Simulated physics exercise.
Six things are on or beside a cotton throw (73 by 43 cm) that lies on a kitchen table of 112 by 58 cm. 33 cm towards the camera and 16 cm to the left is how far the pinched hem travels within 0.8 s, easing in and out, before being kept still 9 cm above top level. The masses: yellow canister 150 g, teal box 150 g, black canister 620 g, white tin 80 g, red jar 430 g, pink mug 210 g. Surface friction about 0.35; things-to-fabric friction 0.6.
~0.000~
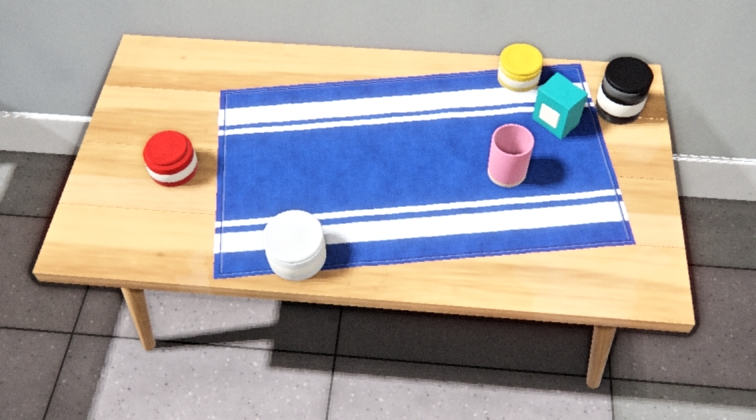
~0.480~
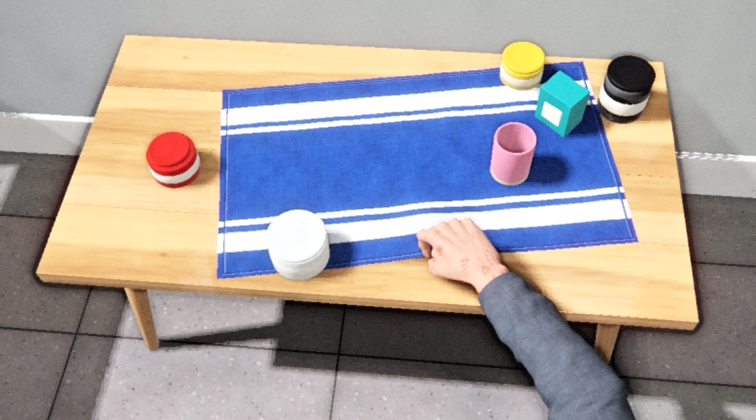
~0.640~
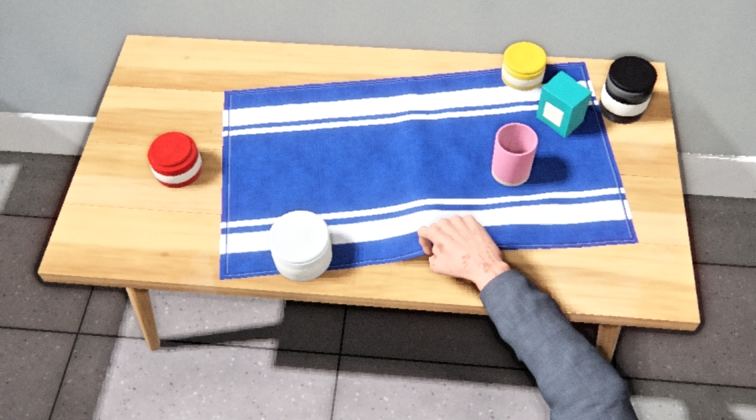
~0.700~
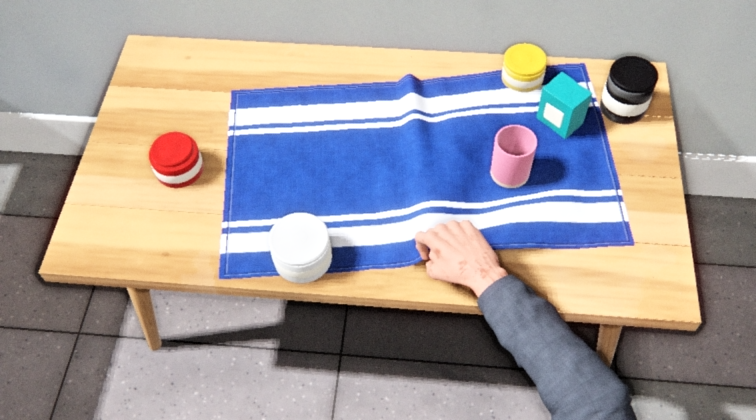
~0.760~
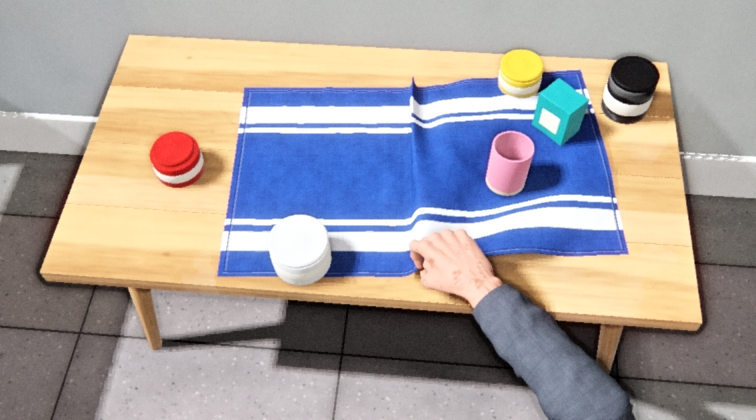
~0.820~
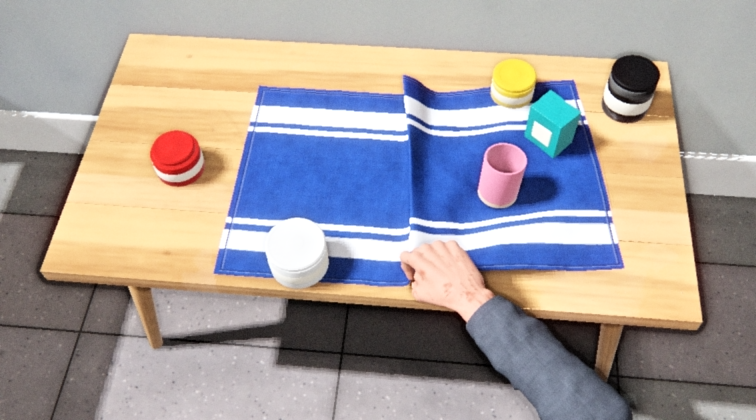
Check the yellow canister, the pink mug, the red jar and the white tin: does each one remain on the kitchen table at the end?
Check: Yellow canister - yes, it remains; pink mug - no, it falls; red jar - yes, it remains; white tin - no, it falls.
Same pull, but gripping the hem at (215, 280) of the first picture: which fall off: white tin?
White tin: Off the top.
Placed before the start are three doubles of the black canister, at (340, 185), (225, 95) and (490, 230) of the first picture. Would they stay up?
Taking them one by one: Is lost, then is left on top, then is lost.
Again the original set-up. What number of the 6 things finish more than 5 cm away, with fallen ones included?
Counted result: 4.
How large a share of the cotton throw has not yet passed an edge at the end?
I'd estimate close to 40 per cent.
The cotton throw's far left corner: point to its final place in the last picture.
That corner comes to rest close to (266, 183) in the last view.
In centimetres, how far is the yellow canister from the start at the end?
Yellow canister: 45 cm.
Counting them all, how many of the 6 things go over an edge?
3.
After 1.0 s, 95 % of the cotton throw is still over the top; pink mug 17 cm off its start, yellow canister 15 cm off its start, white tin 4 cm off its start.
After 1.1 s, 75 % of the cotton throw is still over the top; pink mug 29 cm off its start, yellow canister 27 cm off its start, white tin 9 cm off its start.
After 1.3 s, 50 % of the cotton throw is still over the top; pink mug 40 cm off its start at (411, 340), yellow canister 37 cm off its start at (447, 193), white tin over the edge.
After 1.4 s, 40 % of the cotton throw is still over the top; pink mug over the edge, yellow canister 42 cm off its start, white tin over the edge.
After 3.0 s, 40 % of the cotton throw is still over the top; pink mug over the edge, yellow canister 46 cm off its start at (433, 239), white tin over the edge, red jar 0 cm off its start at (173, 146).
